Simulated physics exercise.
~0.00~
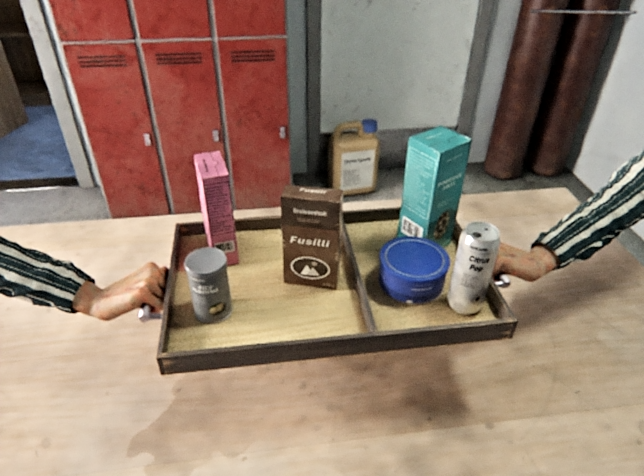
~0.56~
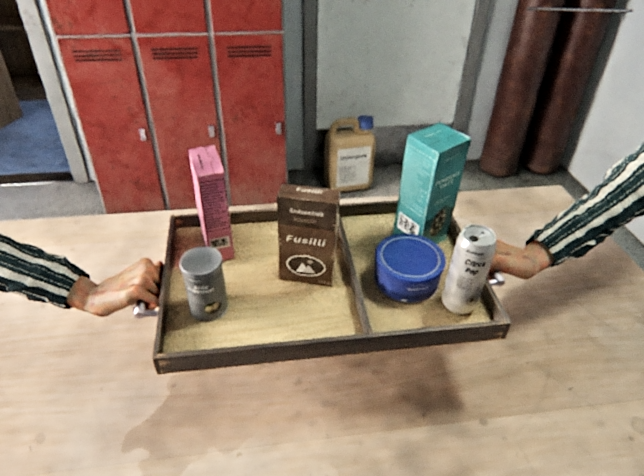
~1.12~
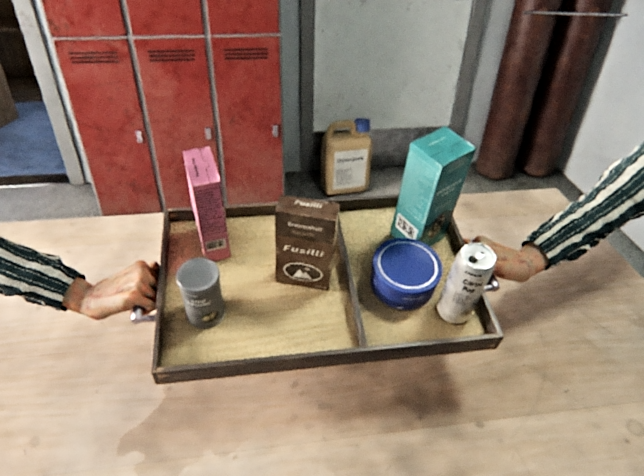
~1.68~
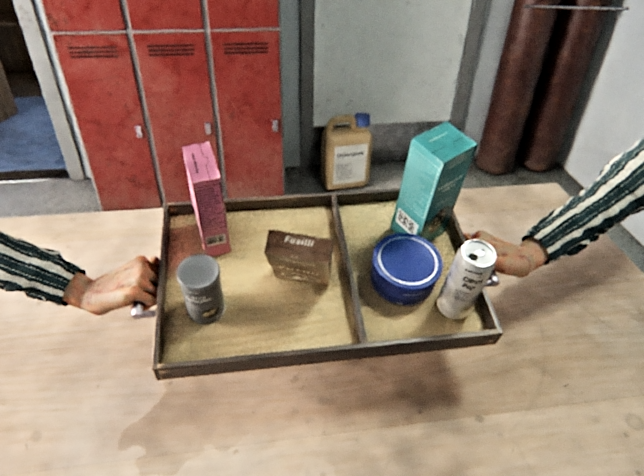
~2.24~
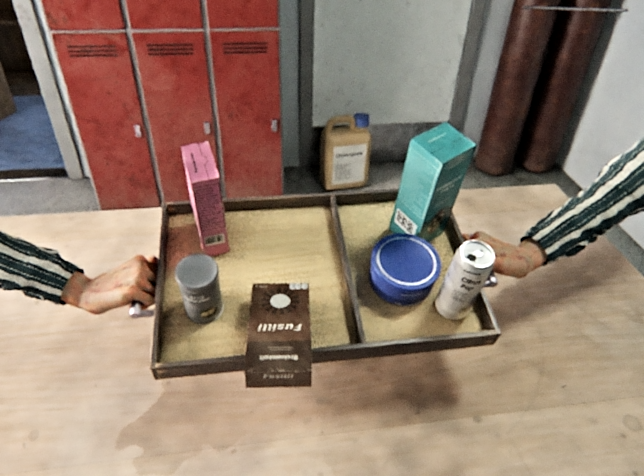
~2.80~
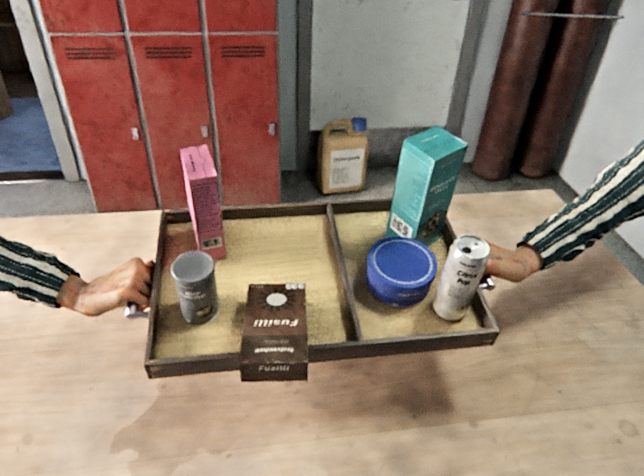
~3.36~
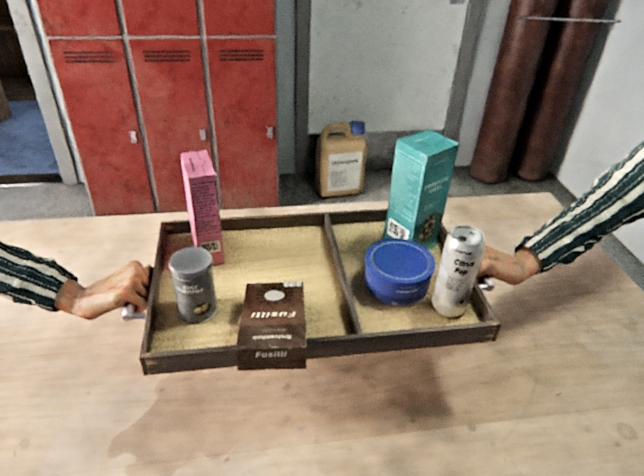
A brown packet topples on a divided wooden tray that two hands in striped sleeves hold by its ends above a pale table, seen from the front and slightly above, with red lockers behind. A pink packet and a grey tin stand to the left, and a turquoise carton, a blue tub and a white can to the right. The tray tilts its near edge downward, and everything leans with it. The brown packet tips forward and lands across the near rim. The tray levels again, leaving the packet on its side while the others remain standing.
